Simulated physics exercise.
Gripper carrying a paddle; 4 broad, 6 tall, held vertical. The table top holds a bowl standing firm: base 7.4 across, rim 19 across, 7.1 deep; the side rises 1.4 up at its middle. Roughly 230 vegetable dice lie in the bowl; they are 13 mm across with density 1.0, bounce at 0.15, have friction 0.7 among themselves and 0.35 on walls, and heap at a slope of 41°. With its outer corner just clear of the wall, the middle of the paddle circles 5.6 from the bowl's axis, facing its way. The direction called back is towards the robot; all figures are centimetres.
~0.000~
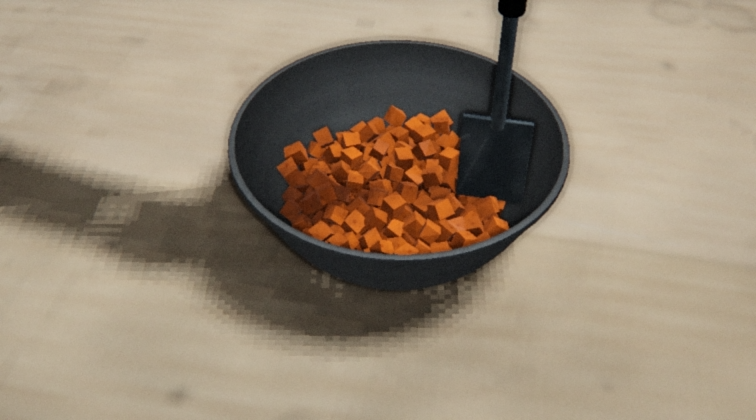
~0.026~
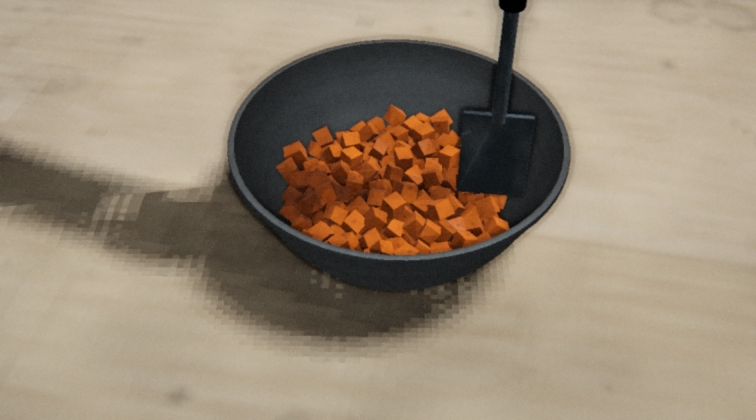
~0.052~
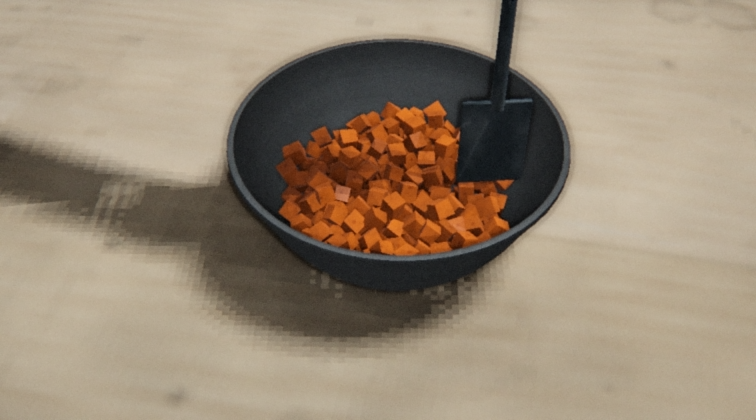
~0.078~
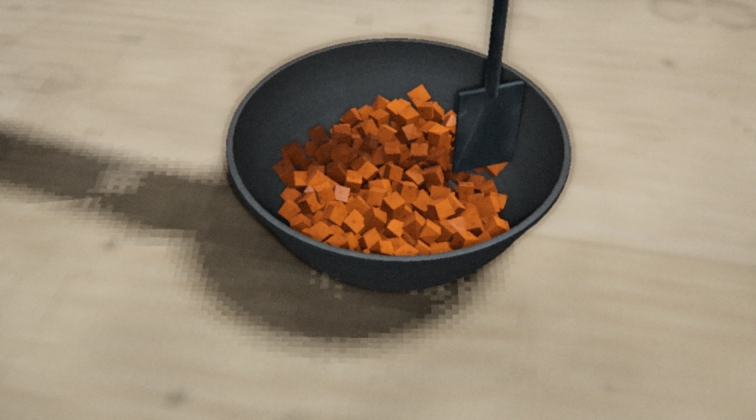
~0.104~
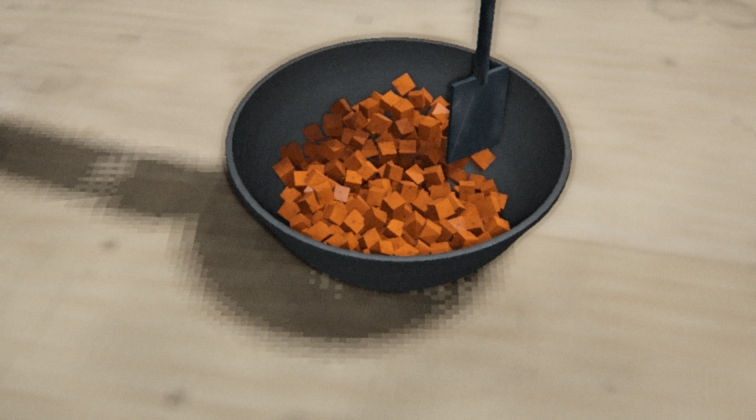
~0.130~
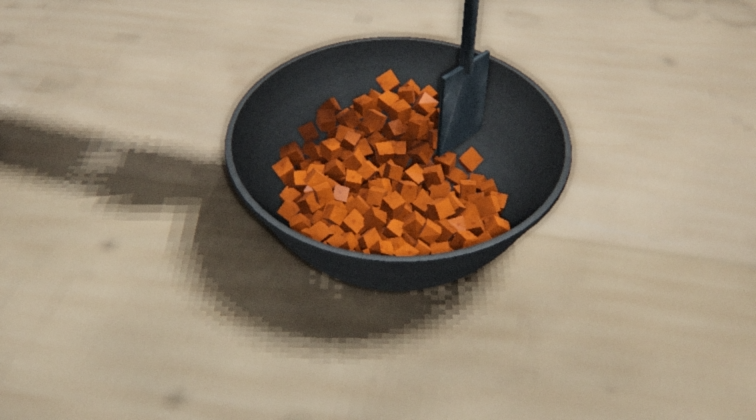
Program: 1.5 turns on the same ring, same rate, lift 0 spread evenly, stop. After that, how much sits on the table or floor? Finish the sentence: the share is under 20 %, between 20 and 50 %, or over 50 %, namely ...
The share is under 20 %.
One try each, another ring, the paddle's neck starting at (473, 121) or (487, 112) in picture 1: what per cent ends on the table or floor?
15 and 15 per cent.
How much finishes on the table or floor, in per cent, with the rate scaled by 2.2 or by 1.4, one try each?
45 % and 30 %.
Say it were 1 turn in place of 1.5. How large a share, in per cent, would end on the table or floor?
10 %.
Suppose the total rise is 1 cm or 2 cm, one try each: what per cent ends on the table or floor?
Try one: Around 15 %; try two: Around 5 %.
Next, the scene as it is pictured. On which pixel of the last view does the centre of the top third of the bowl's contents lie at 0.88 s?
Centre estimate: (396, 91).
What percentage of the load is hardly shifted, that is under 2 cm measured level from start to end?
Near 10 per cent of the pieces.
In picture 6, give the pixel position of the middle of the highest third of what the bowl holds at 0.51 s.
Around pixel (389, 240).
After 0.51 s, 245° round, highest piece 9 above the table; 226 in the bowl, 4 on the table or floor, 3 in flight or on the tool.
After 0.88 s, 75° round, highest piece 9 above the table; 211 in the bowl, 19 on the table or floor, 3 in flight or on the tool.
After 1.27 s, 180° round, highest piece 8 above the table; 200 in the bowl, 33 on the table or floor.
After 1.97 s, 180° round, highest piece 7 above the table; 200 in the bowl, 33 on the table or floor.
At rest, 200 in the bowl, 33 on the table or floor. That is 14 % on the table or floor.
